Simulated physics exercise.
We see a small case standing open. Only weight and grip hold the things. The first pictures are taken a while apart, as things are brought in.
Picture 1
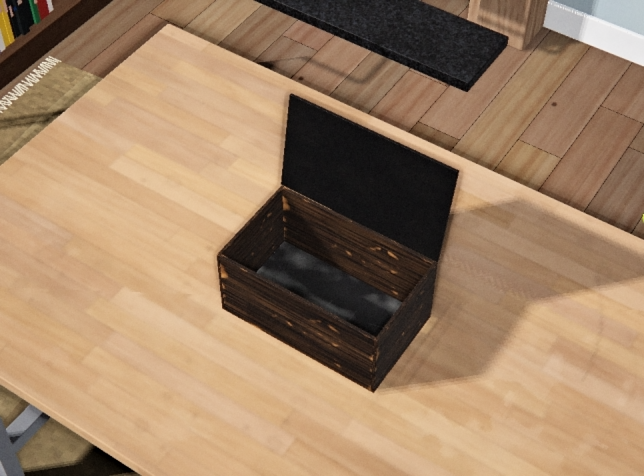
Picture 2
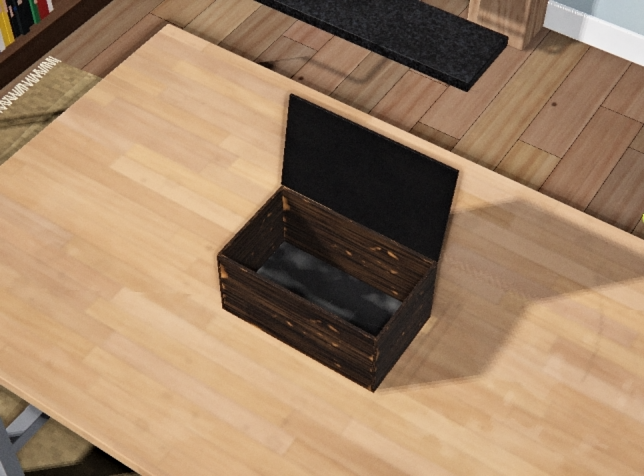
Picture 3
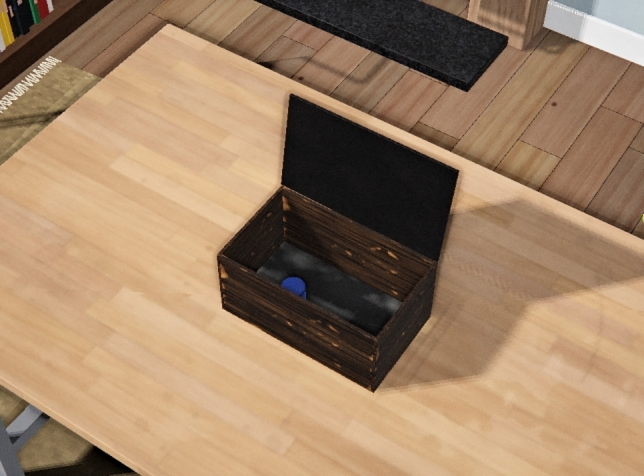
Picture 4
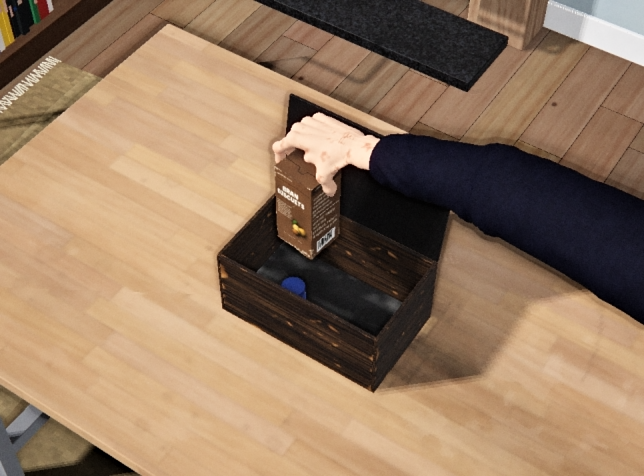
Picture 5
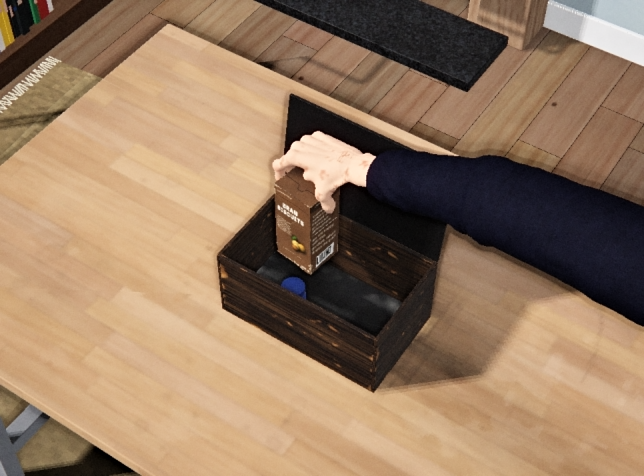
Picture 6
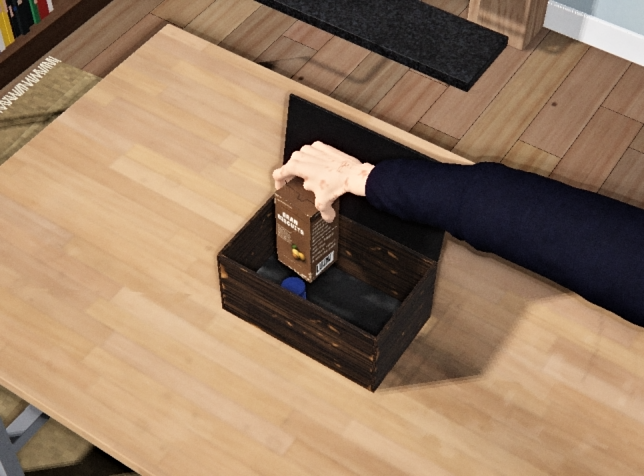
A hand in a dark sleeve lowering a brown carton into an open wooden box, after a blue object appears inside it.
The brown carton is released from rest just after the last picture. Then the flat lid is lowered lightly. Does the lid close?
The lid stays ajar.
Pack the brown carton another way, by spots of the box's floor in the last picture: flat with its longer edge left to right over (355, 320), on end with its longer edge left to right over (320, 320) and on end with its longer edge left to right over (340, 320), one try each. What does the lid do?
First try: It closes; second try: It shuts flat; third try: It is held up.
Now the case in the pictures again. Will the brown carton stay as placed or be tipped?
The brown carton stays as placed.
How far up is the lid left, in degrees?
Some 25° above the rim.
Then, 0.30 s on from there, brown carton shifted about its own width near (308, 270).
Then, 1.30 s on from there, lid 81° above the rim; brown carton shifted about its own width near (308, 273).
Then, 1.60 s on from there, lid 57° above the rim; brown carton shifted about its own width near (308, 273).
Then, 1.80 s on from there, lid 31° above the rim; brown carton shifted about its own width near (308, 273).
In the end, lid 23° above the rim; moved from the start, brown carton; blue shaker unmoved. At the end, from the last picture's camera, brown carton near (308, 273).
